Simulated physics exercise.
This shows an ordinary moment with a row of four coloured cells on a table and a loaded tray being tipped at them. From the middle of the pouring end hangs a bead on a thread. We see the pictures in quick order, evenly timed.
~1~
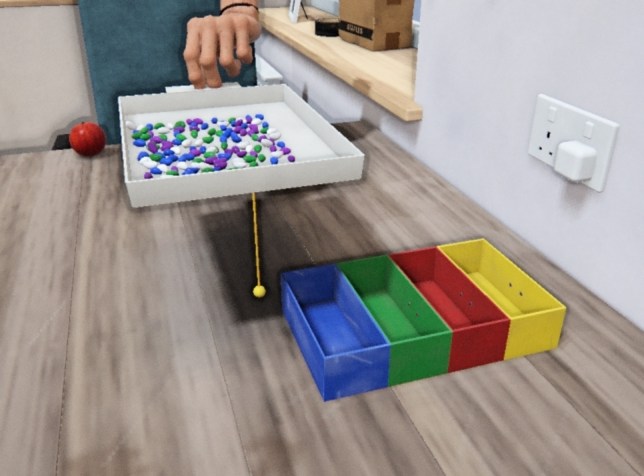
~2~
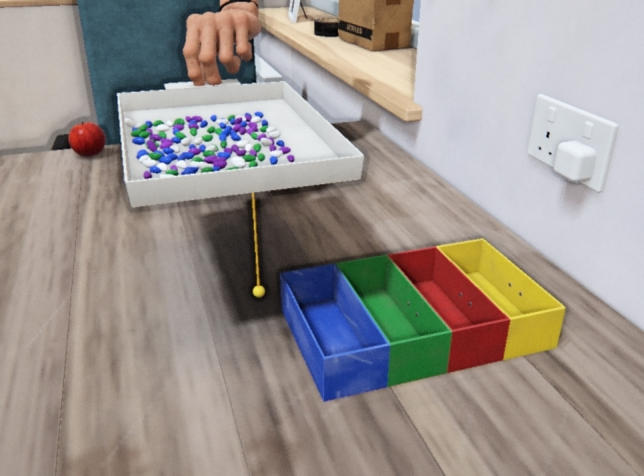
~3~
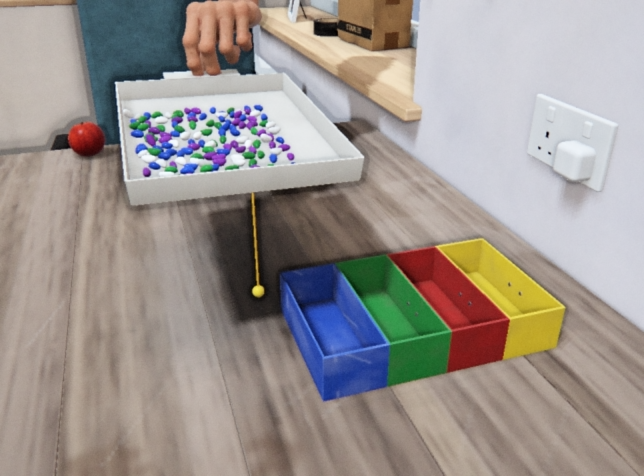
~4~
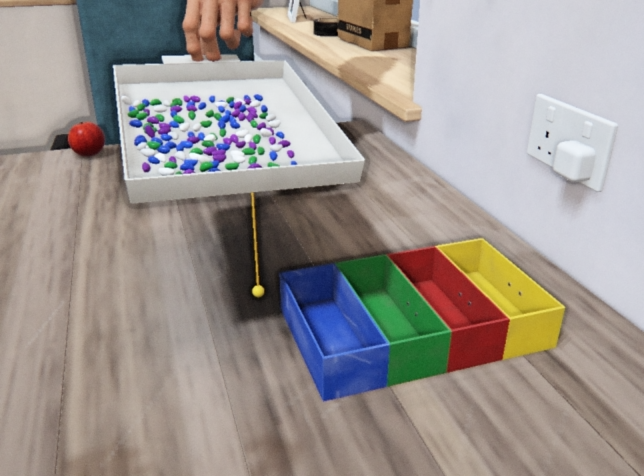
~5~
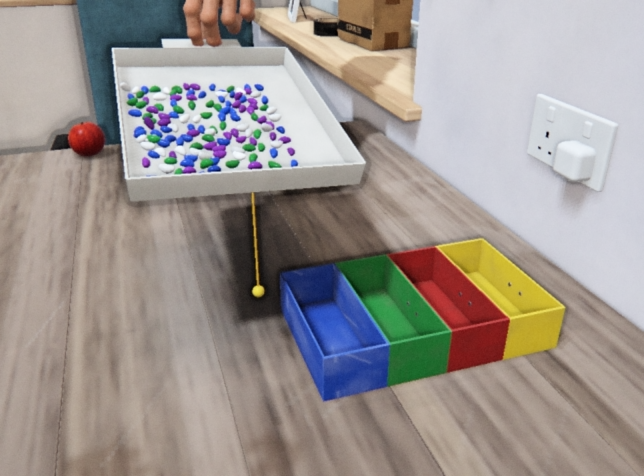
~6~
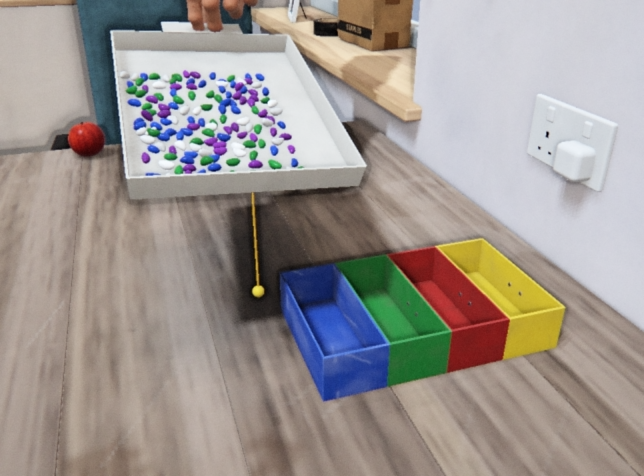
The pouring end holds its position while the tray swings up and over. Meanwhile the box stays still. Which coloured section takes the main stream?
The blue section takes it.
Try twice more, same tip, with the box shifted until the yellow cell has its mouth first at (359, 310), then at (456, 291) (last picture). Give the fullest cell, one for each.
The first position gives that yellow cell, and the second gives the cell in green.
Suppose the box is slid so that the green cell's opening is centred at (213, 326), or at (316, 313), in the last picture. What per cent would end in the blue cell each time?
It would be roughly 0 per cent, followed by roughly 30 per cent.
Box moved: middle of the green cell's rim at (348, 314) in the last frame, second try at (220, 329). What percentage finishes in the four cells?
In turn about 80 and about 90 percent.
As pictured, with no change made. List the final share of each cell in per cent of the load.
Shares in percent - blue cell 40, green cell 10, red cell 0, yellow cell 0.
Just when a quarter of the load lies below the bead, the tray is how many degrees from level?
That happens at close to 110 degrees.
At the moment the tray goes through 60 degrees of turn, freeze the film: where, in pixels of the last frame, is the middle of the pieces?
In the last view the centre sits at roughly (268, 153).
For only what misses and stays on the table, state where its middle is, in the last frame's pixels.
Approximately (278, 399).
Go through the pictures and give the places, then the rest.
In the first picture, corners of the pouring end at (129, 181) and (361, 155), level; middle of the load at (203, 150), jelly beans; bead on its thread at (259, 291); blue cell at (357, 368); green cell at (420, 355); red cell at (479, 342); yellow cell at (535, 329).
In the second picture, corners of the pouring end at (129, 181) and (361, 155), level; middle of the load at (202, 148).
In the third picture, corners of the pouring end at (128, 180) and (361, 157), tipped barely, lowest at the right corner; middle of the load at (202, 143).
In the fourth picture, corners of the pouring end at (129, 178) and (361, 159), tipped a little, lowest at the right corner; middle of the load at (201, 136).
In the fifth picture, corners of the pouring end at (129, 177) and (362, 162), tipped a little, lowest at the right corner; middle of the load at (201, 129).
In the sixth picture, corners of the pouring end at (130, 176) and (363, 165), tipped clearly, lowest at the right corner; middle of the load at (201, 122); blue cell at (356, 368); green cell at (419, 354); red cell at (478, 341); yellow cell at (534, 329).
Soon, tray tipped steeply; all on the tray.
A while on, tray tipped right over; nearly all on the tray; a stray few in the blue cell; a stray few in the green cell; a stray few falling or outside the box.
Towards the end, tray tipped past a quarter turn; about half in the blue cell; a small part in the green cell; about half falling or outside the box.
Finally, tray tipped past a quarter turn; about half in the blue cell; a small part in the green cell; none in the red cell; none in the yellow cell; about half outside the box.
